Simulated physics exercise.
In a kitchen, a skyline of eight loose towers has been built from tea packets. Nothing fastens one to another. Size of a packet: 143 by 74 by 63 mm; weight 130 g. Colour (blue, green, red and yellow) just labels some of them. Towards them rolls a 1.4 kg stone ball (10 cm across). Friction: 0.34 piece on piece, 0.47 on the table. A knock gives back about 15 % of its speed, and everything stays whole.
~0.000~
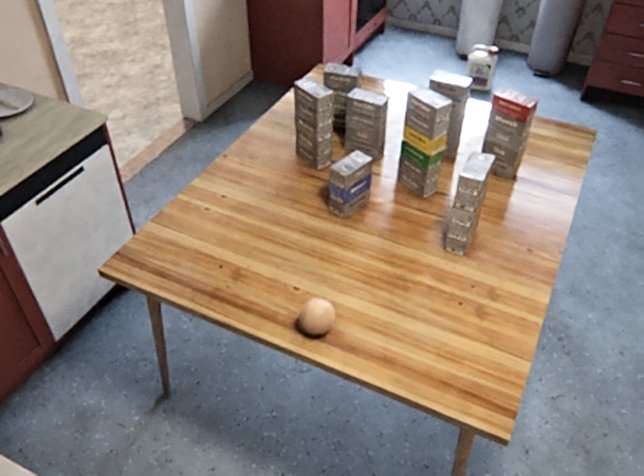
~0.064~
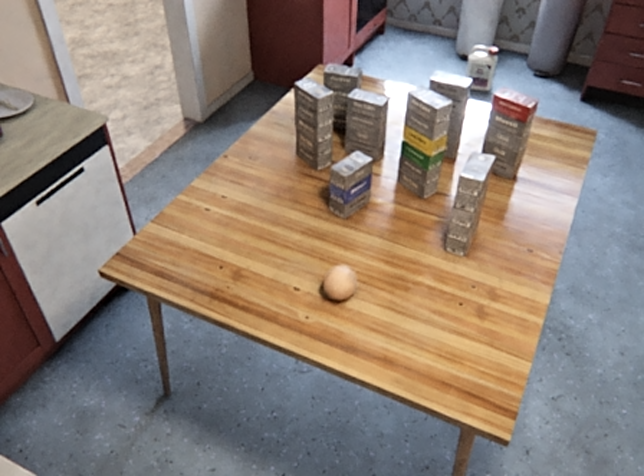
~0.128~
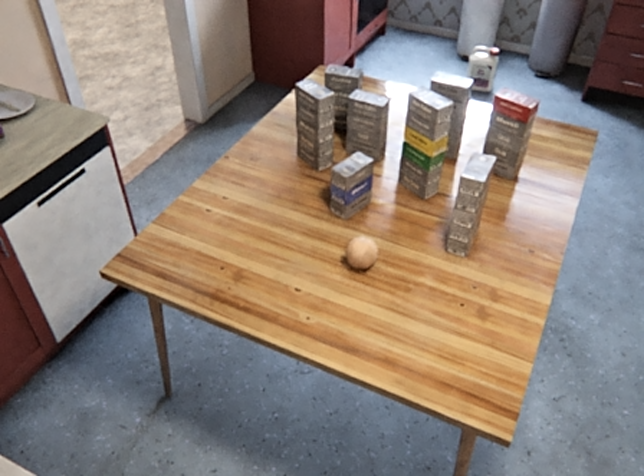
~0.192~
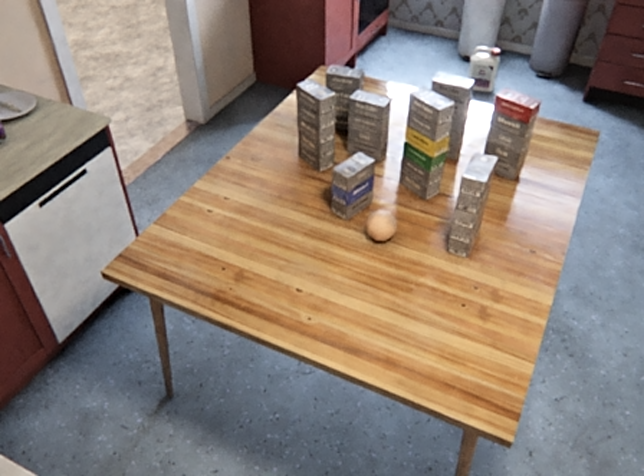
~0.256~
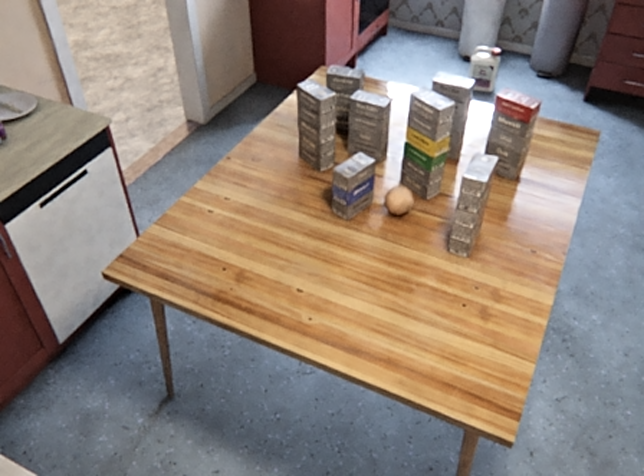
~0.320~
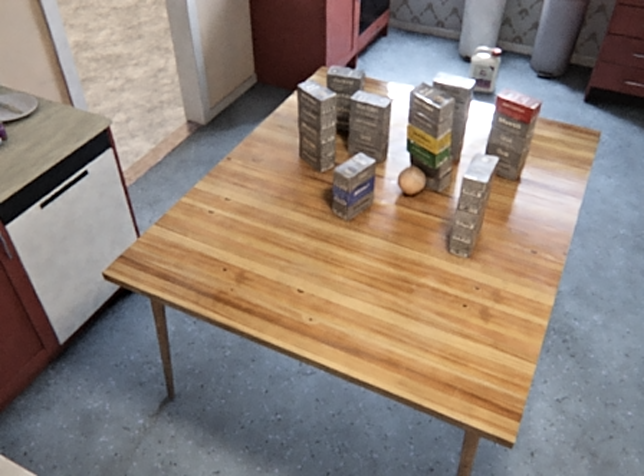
To begin with, a round, tan ball sits near the front edge of a wooden table, with several stacks of small packets standing farther back. The ball rolls away and rightward across the tabletop, passing just right of the short blue-banded stack, then bumps the yellow-and-green-banded tower, whose packets shift and tilt slightly.
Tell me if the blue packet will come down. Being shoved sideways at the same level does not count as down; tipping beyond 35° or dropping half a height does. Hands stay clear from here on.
That packet stays up.
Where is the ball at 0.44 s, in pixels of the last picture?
Near (425, 150).
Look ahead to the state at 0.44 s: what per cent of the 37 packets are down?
10 per cent by then.
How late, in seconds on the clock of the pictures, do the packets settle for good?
At about 2.0 s.
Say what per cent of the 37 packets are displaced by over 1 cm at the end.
Shifted: 30 per cent.
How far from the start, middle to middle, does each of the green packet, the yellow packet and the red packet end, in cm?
Moved: Green 18, yellow 20, red 0.
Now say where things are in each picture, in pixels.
In the first frame (each place is the centre of the face we see best), ball (317, 316) 68 cm from contact, 2.3 m/s; blue packet (359, 189); red packet (509, 108); green packet (414, 155); all as stacked.
In the second frame, ball (340, 283) 53 cm from contact, 2.3 m/s; blue packet (359, 190).
In the third frame, ball (362, 253) 38 cm from contact, 2.3 m/s; blue packet (360, 190).
In the fourth frame, ball (381, 226) 23 cm from contact, 2.3 m/s; blue packet (361, 191).
In the fifth frame, ball (399, 201) 8 cm from contact, 2.3 m/s; blue packet (362, 191).
In the sixth frame, ball (412, 180) after contact, 1.8 m/s; blue packet (362, 191); green packet (420, 154) tilted 11°; yellow packet (421, 139) tilted 7°; 6 have shifted.
By 0.44 s, ball still moving; 4 of the 37 packets down; blue packet unmoved; green packet tilted 58°, 31 mm lower.
By 0.54 s, ball still moving; 8 of the 37 packets down; blue packet unmoved; green packet on its side.
By 0.76 s, ball still moving; 9 of the 37 packets down; blue packet unmoved; green packet on its side.
When it is over (2.2 s), ball rolling away; 9 of the 37 packets down; blue packet unmoved; green packet on its side; yellow packet on its side. In pixels of the last frame, middles, blue packet near (354, 187), green packet near (440, 162).
